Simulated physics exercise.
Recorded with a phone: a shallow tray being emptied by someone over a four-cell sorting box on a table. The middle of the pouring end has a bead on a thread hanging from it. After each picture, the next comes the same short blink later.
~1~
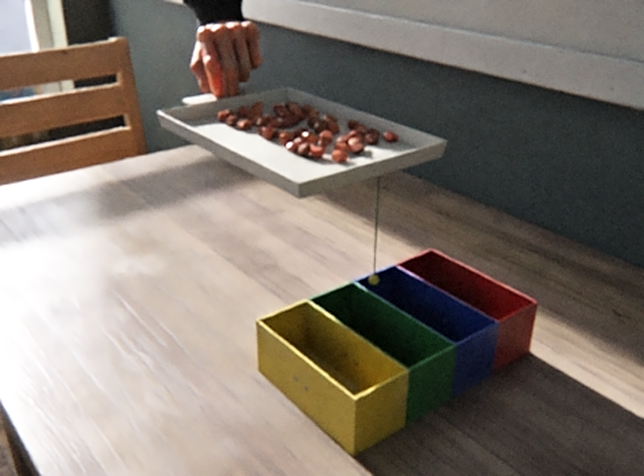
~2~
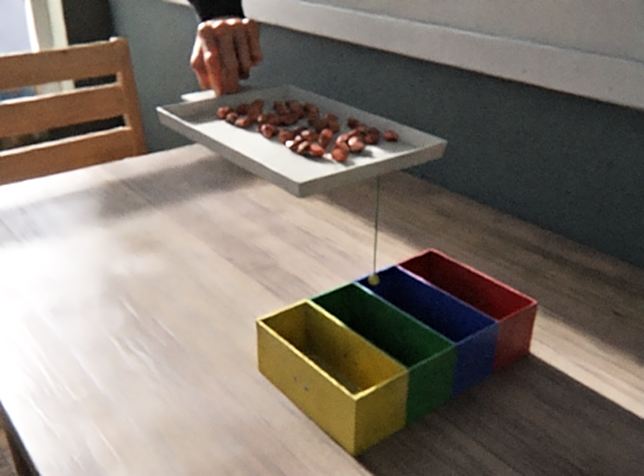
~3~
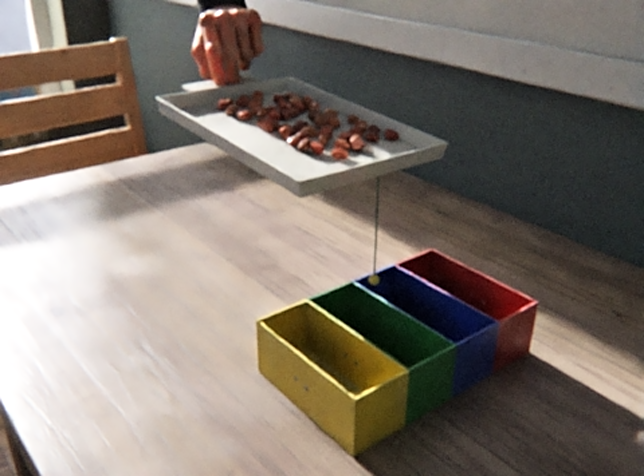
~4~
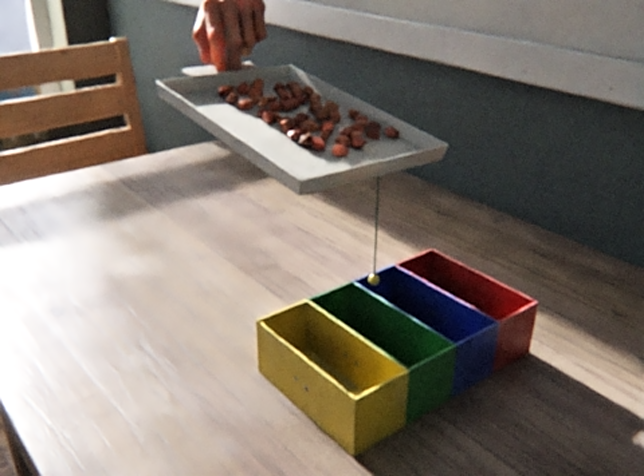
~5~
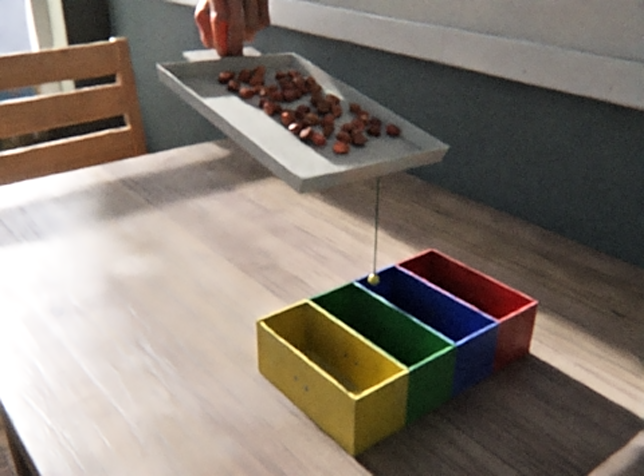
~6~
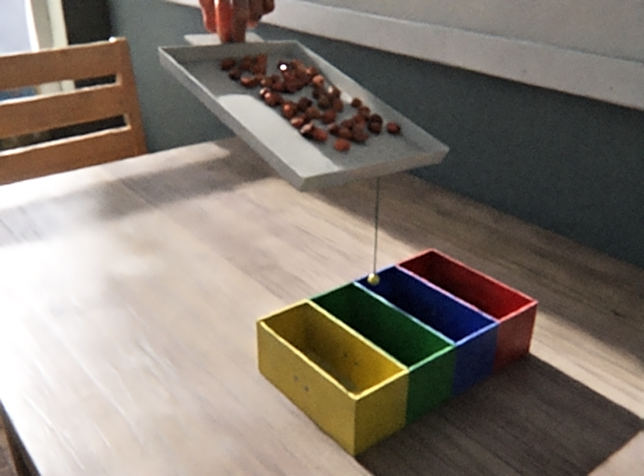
A hand raised the back of a shallow gray tray of reddish-brown chunks above a yellow, green, blue and red box, steepening its slant while the bead hung nearly still on its thread.
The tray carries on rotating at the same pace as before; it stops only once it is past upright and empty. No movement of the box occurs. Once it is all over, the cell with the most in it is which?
It is the red cell that has the most.
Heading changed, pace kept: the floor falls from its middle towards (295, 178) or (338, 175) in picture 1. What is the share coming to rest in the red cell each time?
0 per cent, then 0 per cent.
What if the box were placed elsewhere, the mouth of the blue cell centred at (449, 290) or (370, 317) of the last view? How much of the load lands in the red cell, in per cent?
First position: Some 10 %; second position: Some 40 %.
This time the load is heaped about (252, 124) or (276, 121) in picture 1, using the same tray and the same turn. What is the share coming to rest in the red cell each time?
Around 40 in a hundred the first time, around 50 in a hundred the second.
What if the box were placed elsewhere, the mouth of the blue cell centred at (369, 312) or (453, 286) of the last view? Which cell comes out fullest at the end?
In the first case it's the red one, in the second it's the cell in blue.
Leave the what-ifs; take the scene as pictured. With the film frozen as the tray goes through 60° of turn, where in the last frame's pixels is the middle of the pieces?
The middle of the pieces sits at roughly (415, 148).
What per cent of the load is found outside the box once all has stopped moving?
About 0 per cent.
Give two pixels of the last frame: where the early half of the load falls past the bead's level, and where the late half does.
For the early half I get (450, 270), and for the late half (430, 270).
Soon, tray tipped steeply; most on the tray; a small part falling or outside the box.
A while on, tray tipped right over; a small part on the tray; about half in the red cell; about a quarter in the blue cell; a stray few in the green cell; about a quarter falling or outside the box.
Towards the end, tray tipped past a quarter turn; about two thirds in the red cell; about a third in the blue cell; a stray few in the yellow cell; a stray few in the green cell.
Finally, tray tipped past a quarter turn; about two thirds in the red cell; about a third in the blue cell; a stray few in the yellow cell; a stray few in the green cell.
